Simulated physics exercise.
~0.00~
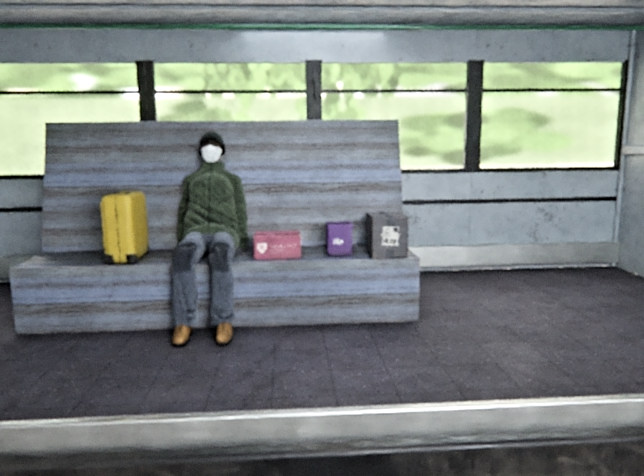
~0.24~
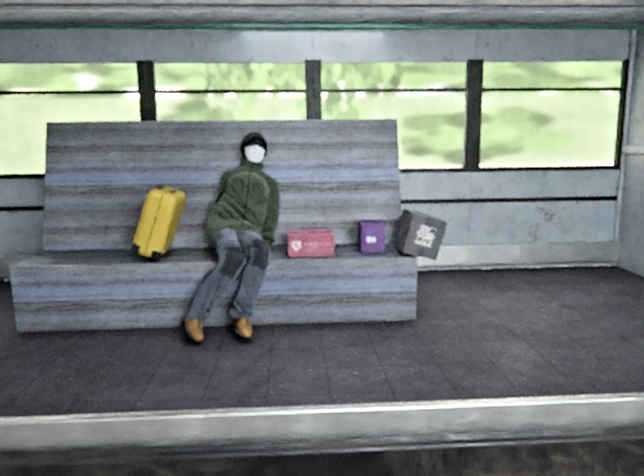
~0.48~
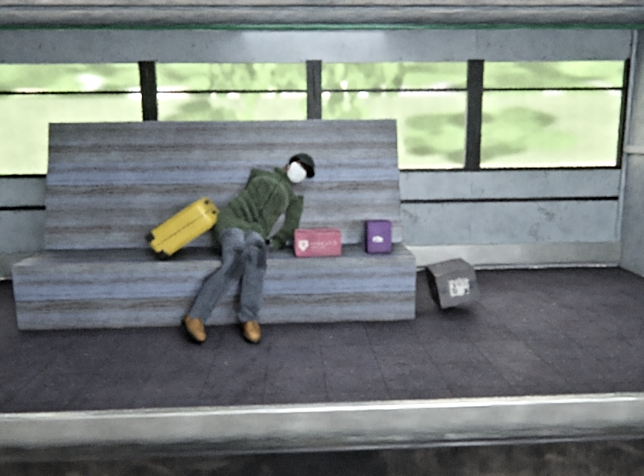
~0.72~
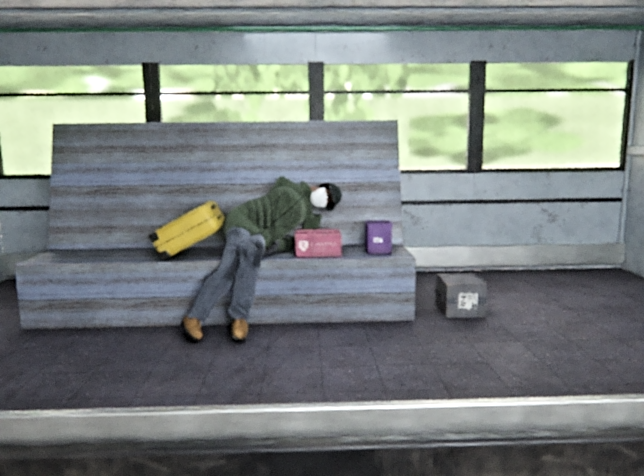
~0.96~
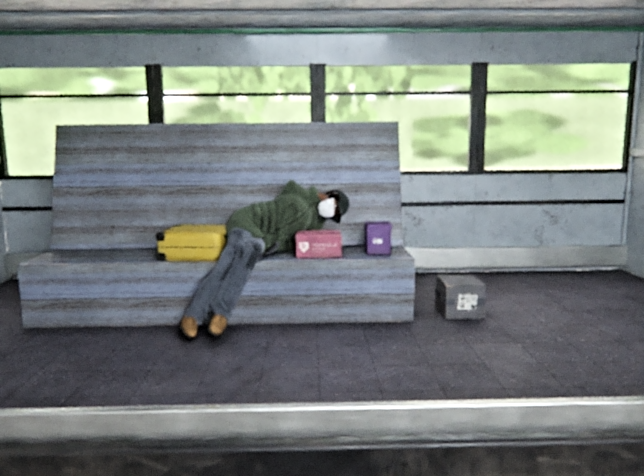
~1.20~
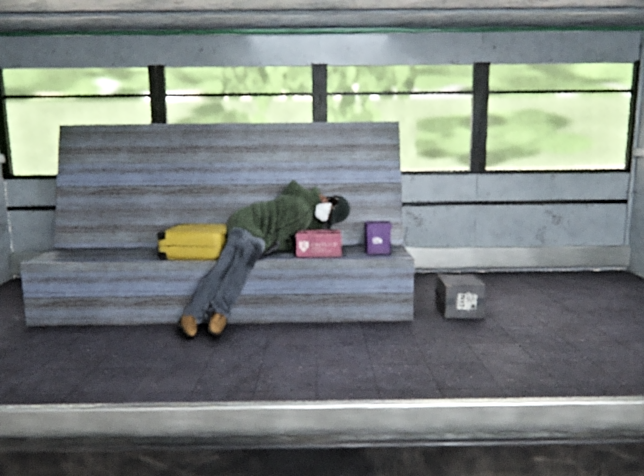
The clip shows a limp, masked figure in a green jacket on a bench as everything slides right; the figure slumps sideways behind a pink case, a yellow suitcase topples flat, and a grey box tumbles to the floor, while the pink case and upright purple box stay on the seat.
